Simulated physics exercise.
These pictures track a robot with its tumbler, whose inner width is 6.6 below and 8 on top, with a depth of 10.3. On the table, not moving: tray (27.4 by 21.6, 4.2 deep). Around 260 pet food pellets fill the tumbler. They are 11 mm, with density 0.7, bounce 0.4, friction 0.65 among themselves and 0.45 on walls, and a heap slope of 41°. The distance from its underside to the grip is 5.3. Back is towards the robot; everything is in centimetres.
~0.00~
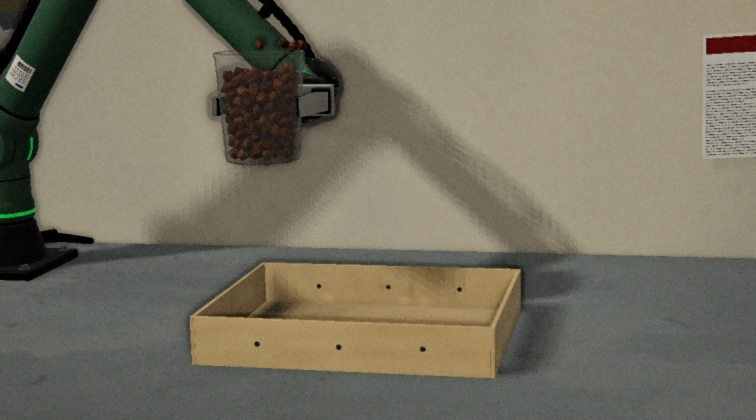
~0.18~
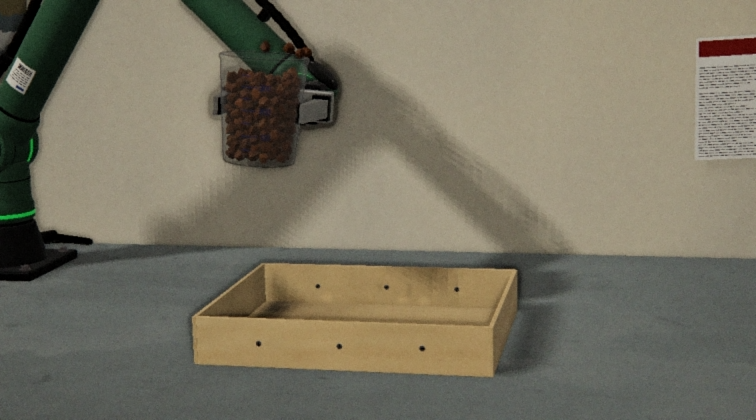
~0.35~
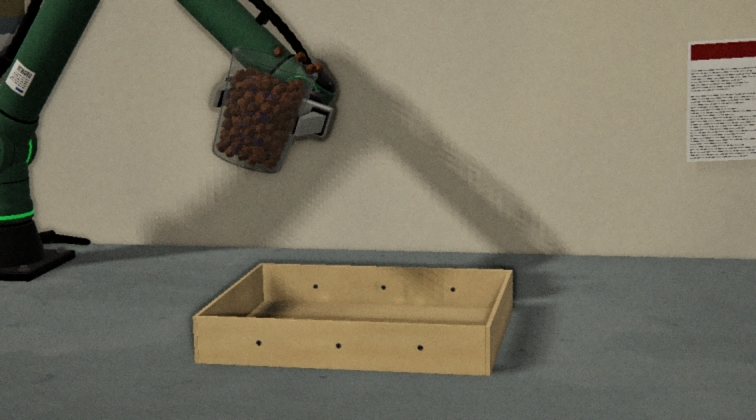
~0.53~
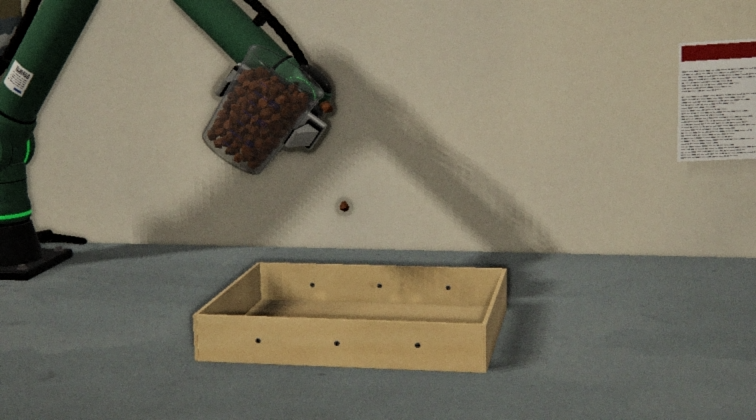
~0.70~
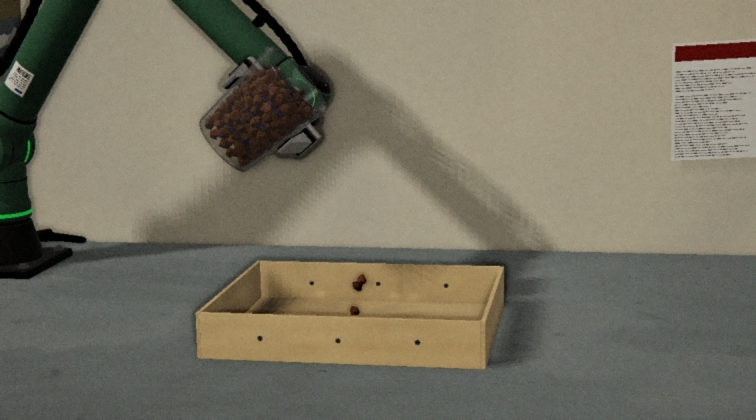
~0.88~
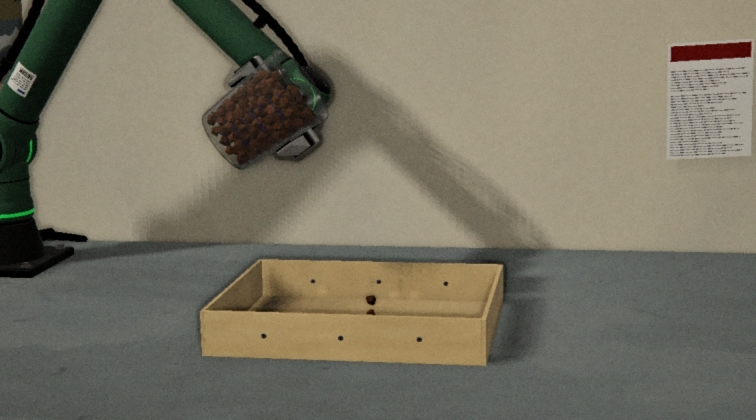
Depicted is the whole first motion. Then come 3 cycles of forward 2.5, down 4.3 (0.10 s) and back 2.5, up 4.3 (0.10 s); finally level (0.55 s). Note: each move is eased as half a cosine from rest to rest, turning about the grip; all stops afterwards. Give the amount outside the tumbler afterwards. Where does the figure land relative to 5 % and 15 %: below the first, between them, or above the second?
It lands between 5 and 15 %.
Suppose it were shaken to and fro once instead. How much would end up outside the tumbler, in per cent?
5 per cent or so.
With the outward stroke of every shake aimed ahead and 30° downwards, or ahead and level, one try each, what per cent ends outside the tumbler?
I'd say close to 15 percent for the first and close to 35 percent for the second.
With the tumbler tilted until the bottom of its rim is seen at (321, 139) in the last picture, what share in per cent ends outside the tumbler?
Some 25 per cent.
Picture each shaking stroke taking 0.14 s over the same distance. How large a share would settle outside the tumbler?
Then roughly 0 percent.
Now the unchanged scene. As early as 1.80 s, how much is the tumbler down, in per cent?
About 10 per cent by then.
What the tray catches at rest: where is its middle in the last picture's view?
Near (415, 324).
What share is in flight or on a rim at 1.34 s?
2 %.
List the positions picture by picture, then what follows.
The first frame shows tumbler middle at (261, 108), level; upper third of the load around (262, 83), from x 225 to 300, top at y 45; 256 in the tumbler.
The second frame shows tumbler middle at (261, 110), tilted 5° forward; upper third of the load around (263, 86), from x 230 to 305, top at y 45.
The third frame shows tumbler middle at (261, 113), tilted 19° forward; upper third of the load around (265, 90), from x 220 to 320, top at y 50.
The fourth frame shows tumbler middle at (259, 113), tilted 36° forward; upper third of the load around (262, 94), from x 215 to 345, top at y 75; 253 in the tumbler, 3 in flight or on a rim.
The fifth frame shows tumbler middle at (259, 114), tilted 50° forward; upper third of the load around (263, 96), from x 210 to 360, top at y 75; 253 in the tumbler, 3 in the tray.
The sixth frame shows tumbler middle at (262, 114), tilted 55° forward; upper third of the load around (267, 97), from x 215 to 370, top at y 75; 253 in the tumbler, 3 in the tray.
By 1.34 s, tilted 55° forward, highest piece 27 above the table; 244 in the tumbler, 7 in the tray, 5 in flight or on a rim.
By 1.80 s, tilted 21° forward, highest piece 26 above the table; 234 in the tumbler, 20 in the tray, 2 on the table or floor.
By 2.23 s, level, highest piece 27 above the table; 234 in the tumbler, 20 in the tray, 2 on the table or floor.
By 3.28 s, level, highest piece 27 above the table; 234 in the tumbler, 20 in the tray, 2 on the table or floor.
Final count, 234 in the tumbler, 20 in the tray, 2 on the table or floor. That is 9 % outside the tumbler.
